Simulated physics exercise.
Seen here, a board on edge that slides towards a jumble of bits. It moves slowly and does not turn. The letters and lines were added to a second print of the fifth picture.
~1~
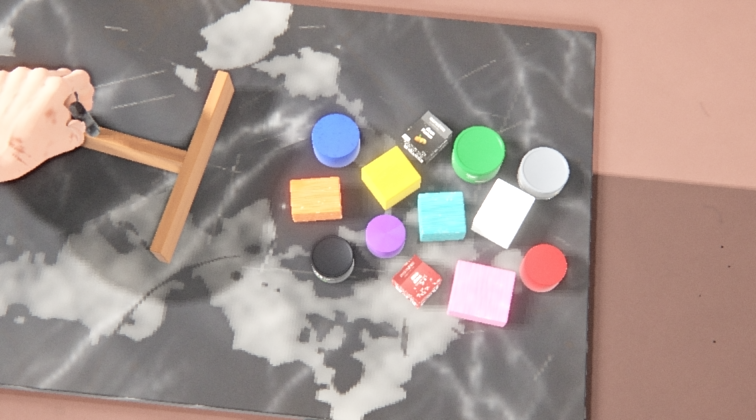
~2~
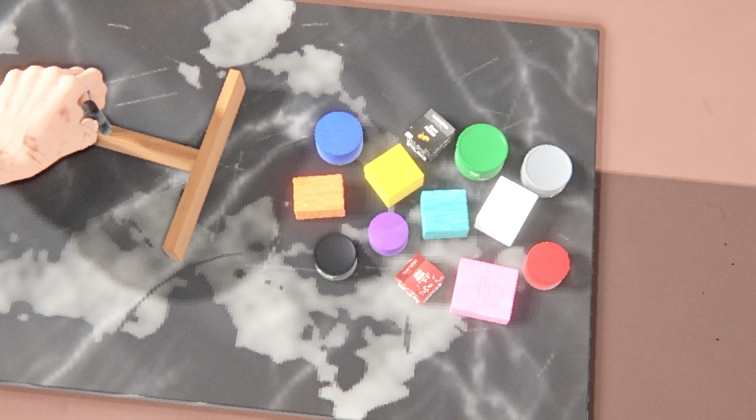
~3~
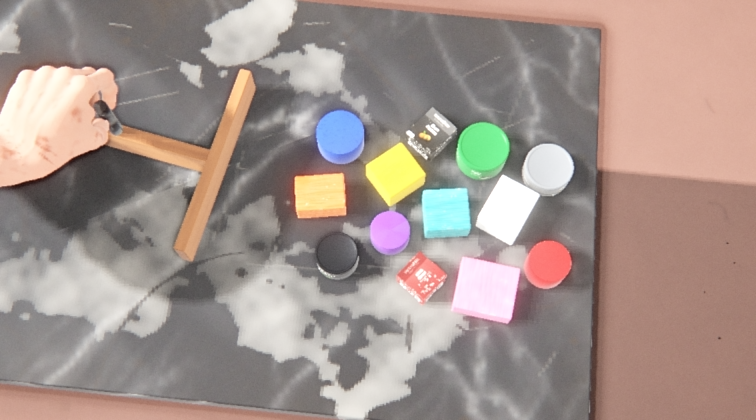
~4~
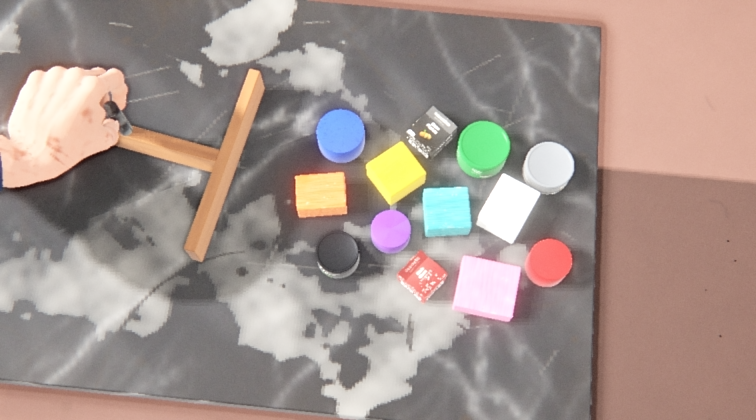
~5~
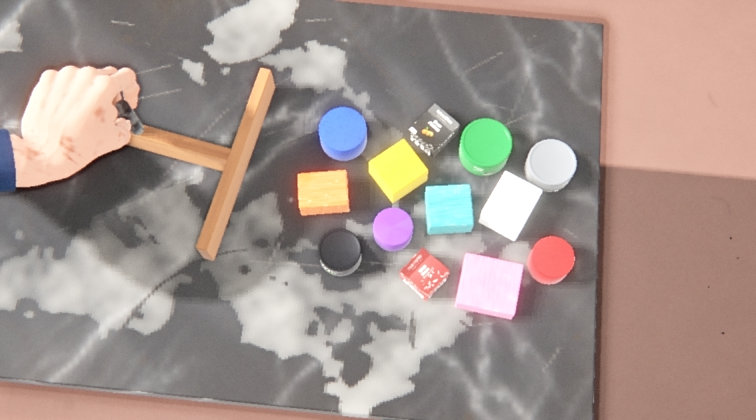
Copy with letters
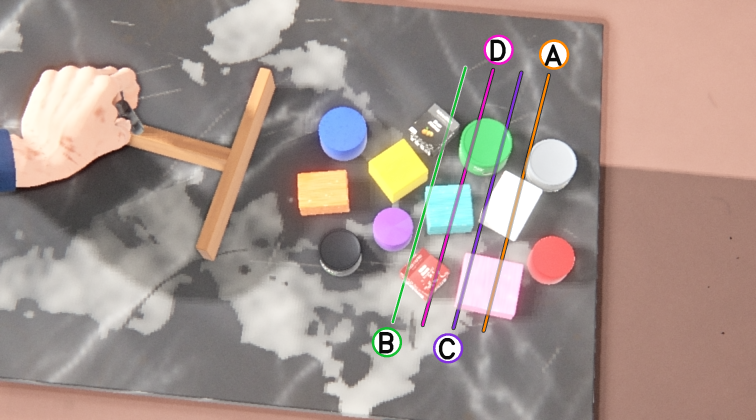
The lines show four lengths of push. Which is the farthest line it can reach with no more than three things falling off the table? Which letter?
No farther than A.
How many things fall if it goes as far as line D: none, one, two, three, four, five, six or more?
In all, none.
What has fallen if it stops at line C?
It is the grey jar.
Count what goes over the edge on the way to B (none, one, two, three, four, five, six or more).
By then, none.
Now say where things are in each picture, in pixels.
Yellow block (391, 178); blue pot (336, 141); white block (503, 214), in the first frame.
Board (202, 157); turquoise block (445, 214), in the second frame.
Board (214, 157); orange block (321, 196), in the third frame.
Board (223, 157); black box (432, 133), in the fourth frame.
Board (234, 156); black jar (340, 253); purple tin (393, 230); green tub (485, 148), in the fifth frame.
On the marked copy, A at (518, 197); B at (431, 189); C at (489, 194); D at (460, 192).
With A. Early on, board (336, 165); blue pot (379, 141); purple tin (398, 231).
Further on, board (441, 175); grey jar (569, 165); white block (546, 208).
At the end, board (518, 182); white block over the edge; grey jar over the edge; three fallen.
As for the rest, B is within the limit but short; C is within the limit but short; D is within the limit but short.
